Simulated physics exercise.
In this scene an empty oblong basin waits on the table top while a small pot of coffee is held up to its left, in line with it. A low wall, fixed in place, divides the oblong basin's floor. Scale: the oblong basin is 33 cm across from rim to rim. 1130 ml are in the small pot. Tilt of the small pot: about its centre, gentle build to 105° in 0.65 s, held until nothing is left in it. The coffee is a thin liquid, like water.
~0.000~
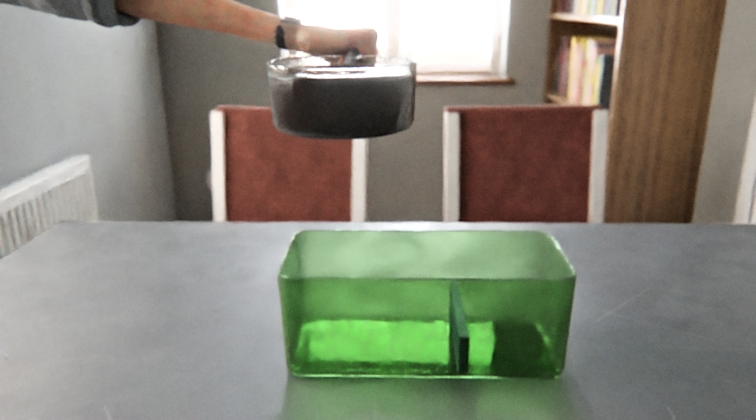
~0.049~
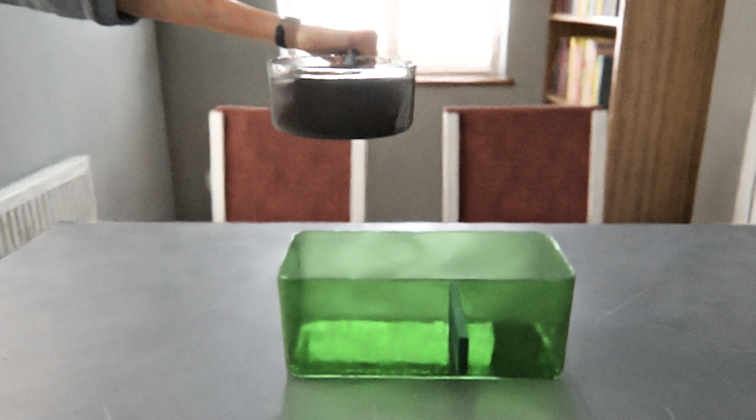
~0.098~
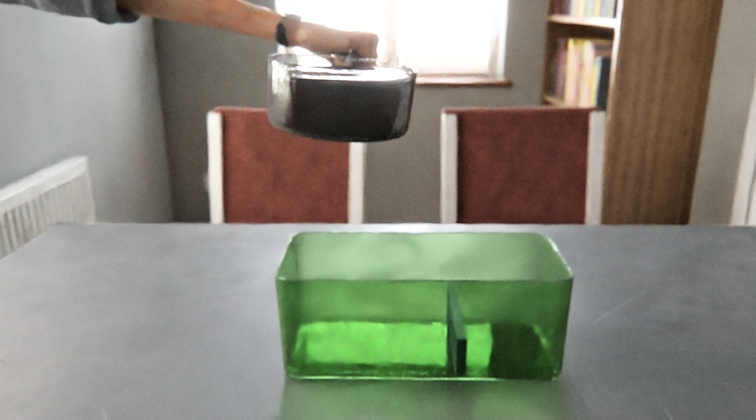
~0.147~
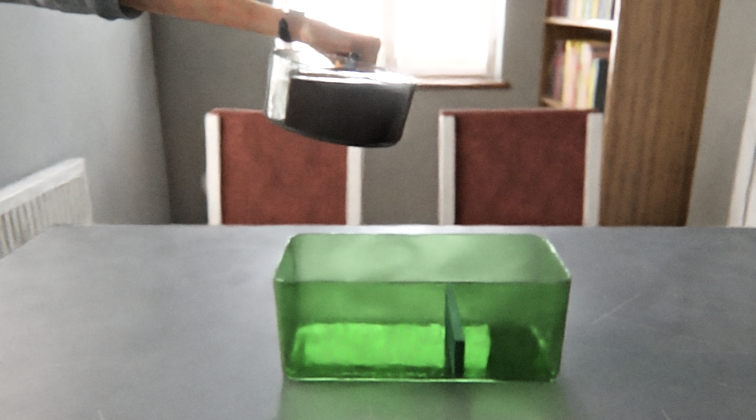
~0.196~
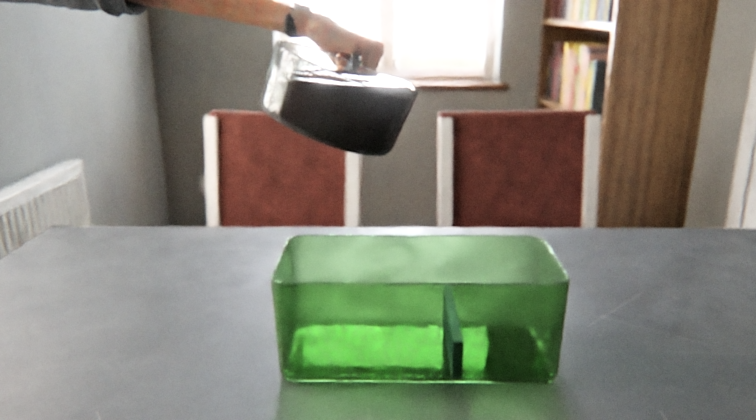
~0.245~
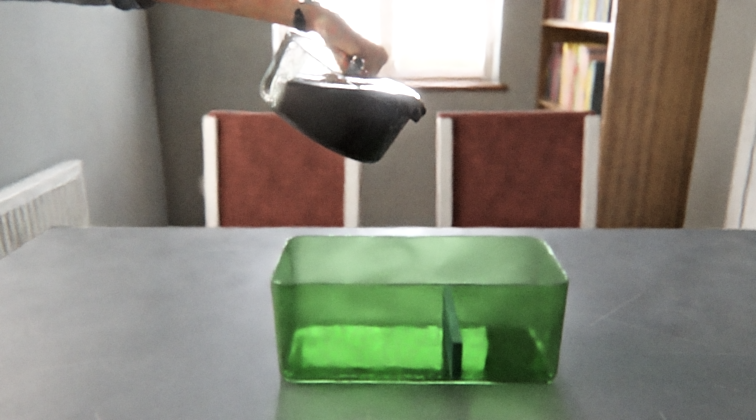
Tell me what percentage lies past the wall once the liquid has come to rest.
Some 43 per cent.
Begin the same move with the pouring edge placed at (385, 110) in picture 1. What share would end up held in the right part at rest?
Then I'd expect something near 15 per cent.
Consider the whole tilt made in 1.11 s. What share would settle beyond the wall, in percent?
In that case, roughly 65 per cent.
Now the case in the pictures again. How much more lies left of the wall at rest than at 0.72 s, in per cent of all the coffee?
Roughly 20 in a hundred.
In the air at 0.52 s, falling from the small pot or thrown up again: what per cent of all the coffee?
I'd say close to 54 per cent.
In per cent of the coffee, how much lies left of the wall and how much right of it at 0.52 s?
About 2 % left, 22 % right.
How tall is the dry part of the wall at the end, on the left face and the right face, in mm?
Left side: Around 30 mm. Right side: Around 20 mm.
After 0.52 s the tilt is 94° and 20 per cent is still to pour, 2 is left of the wall and 23 right of it.
After 0.72 s the tilt is 105° and 4 per cent is still to pour, 31 is left of the wall and 47 right of it.
After 0.92 s the tilt is 105° and 0 per cent is still to pour, 48 is left of the wall and 42 right of it.
After 1.15 s the tilt is 105° and 0 per cent is still to pour, 51 is left of the wall and 43 right of it.
In the end 52 per cent lies left of the wall, 43 right of it and 6 outside.
